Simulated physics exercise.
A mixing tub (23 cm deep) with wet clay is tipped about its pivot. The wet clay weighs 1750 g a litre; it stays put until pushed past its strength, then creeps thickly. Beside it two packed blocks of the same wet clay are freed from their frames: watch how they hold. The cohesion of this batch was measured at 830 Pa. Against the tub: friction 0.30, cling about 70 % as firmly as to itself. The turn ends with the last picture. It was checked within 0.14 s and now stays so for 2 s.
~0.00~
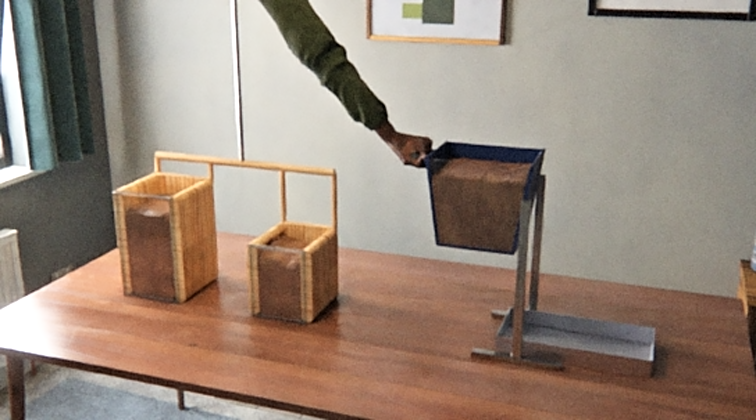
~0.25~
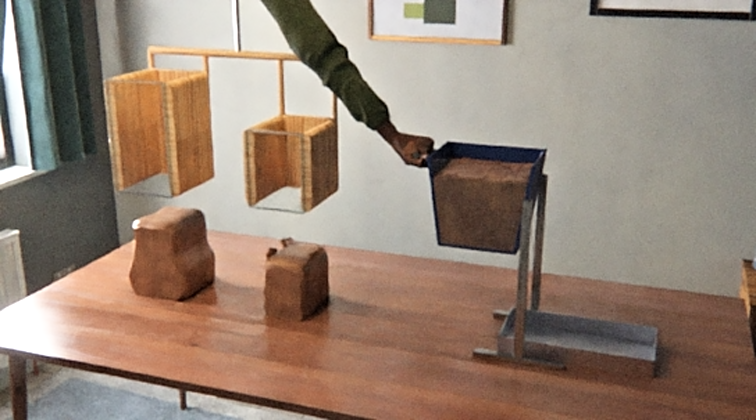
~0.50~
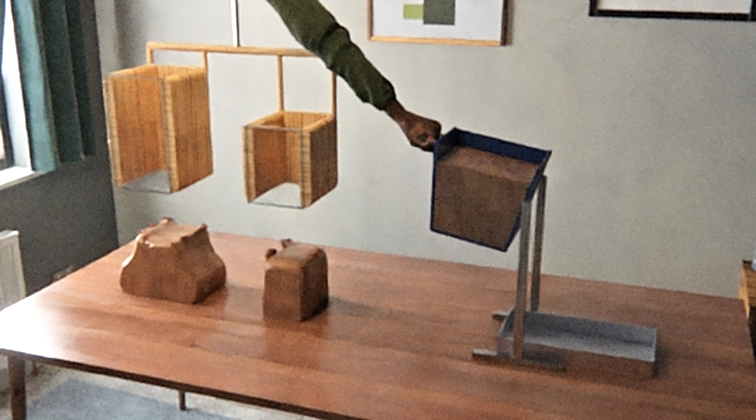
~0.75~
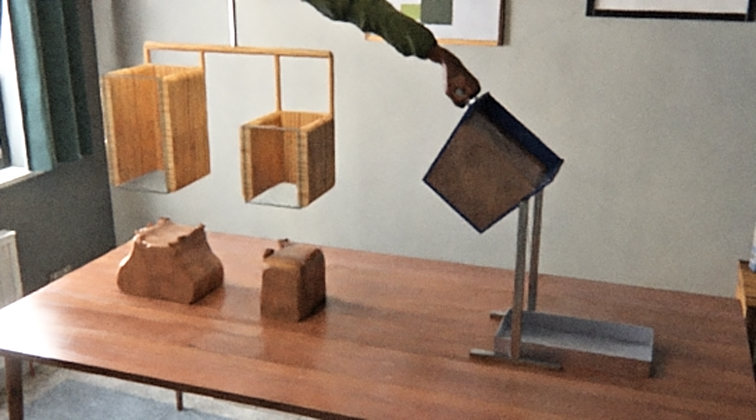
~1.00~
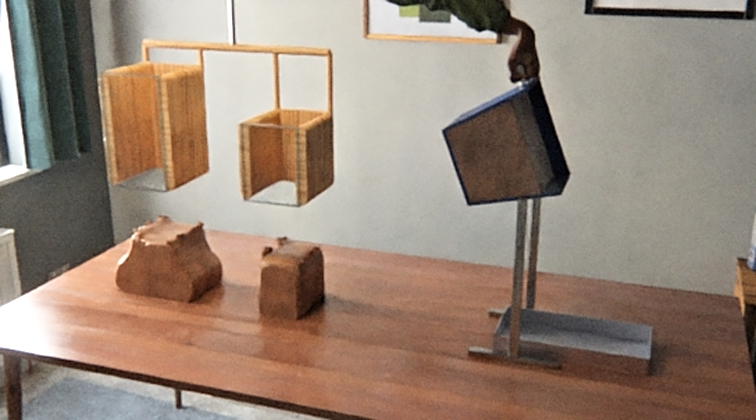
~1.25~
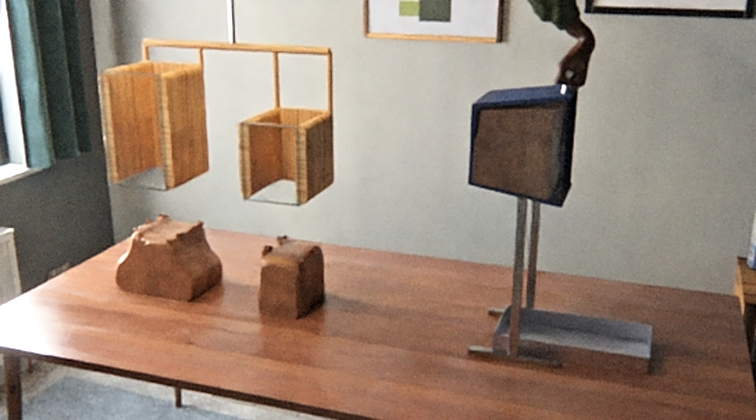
In the video, two wooden moulds are raised off brown clay blocks on a table, and the taller left block slumps and widens; then a green-sleeved arm turns a blue-rimmed tub of clay clockwise on its stand onto its side.
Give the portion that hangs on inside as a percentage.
It comes to some 63 %.
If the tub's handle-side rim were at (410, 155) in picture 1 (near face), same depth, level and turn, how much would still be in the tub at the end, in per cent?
In that case some 40 per cent.
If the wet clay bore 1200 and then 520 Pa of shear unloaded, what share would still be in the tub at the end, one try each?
In turn about 100 %, 50 %.
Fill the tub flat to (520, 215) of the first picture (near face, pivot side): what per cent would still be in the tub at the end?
In that case some 100 per cent.
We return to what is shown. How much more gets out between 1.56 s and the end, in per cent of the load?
Near 25 %.
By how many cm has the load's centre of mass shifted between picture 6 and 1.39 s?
About 3 cm.
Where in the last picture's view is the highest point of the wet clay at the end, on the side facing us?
Around (535, 143).
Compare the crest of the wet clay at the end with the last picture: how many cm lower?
Roughly 9 cm.
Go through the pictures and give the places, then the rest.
Handle-side rim at (429, 159), tilt 0 degrees; highest point of the wet clay at (510, 182); test blocks 29 cm, 18 cm high (left to right), in the first frame.
Handle-side rim at (430, 158), tilt 0 degrees; highest point of the wet clay at (511, 182); test blocks 24 cm, 18 cm high (left to right), in the second frame.
Handle-side rim at (437, 144), tilt 10 degrees; highest point of the wet clay at (444, 163); test blocks 20 cm, 18 cm high (left to right), in the third frame.
Handle-side rim at (473, 107), tilt 39 degrees; highest point of the wet clay at (468, 126); test blocks 20 cm, 18 cm high (left to right), in the fourth frame.
Handle-side rim at (527, 92), tilt 69 degrees; highest point of the wet clay at (512, 105); test blocks 20 cm, 18 cm high (left to right), in the fifth frame.
Handle-side rim at (570, 100), tilt 90 degrees; highest point of the wet clay at (556, 110); test blocks 20 cm, 18 cm high (left to right), in the sixth frame.
By 1.39 s, the tub is at 90 degrees and holds 100 %.
By 1.56 s, the tub is at 90 degrees and holds 86 %.
By 1.73 s, the tub is at 90 degrees and holds 70 %.
By 1.90 s, the tub is at 90 degrees and holds 64 %.
By 3.25 s, at the end, the tub is at 90 degrees and holds 63 %.
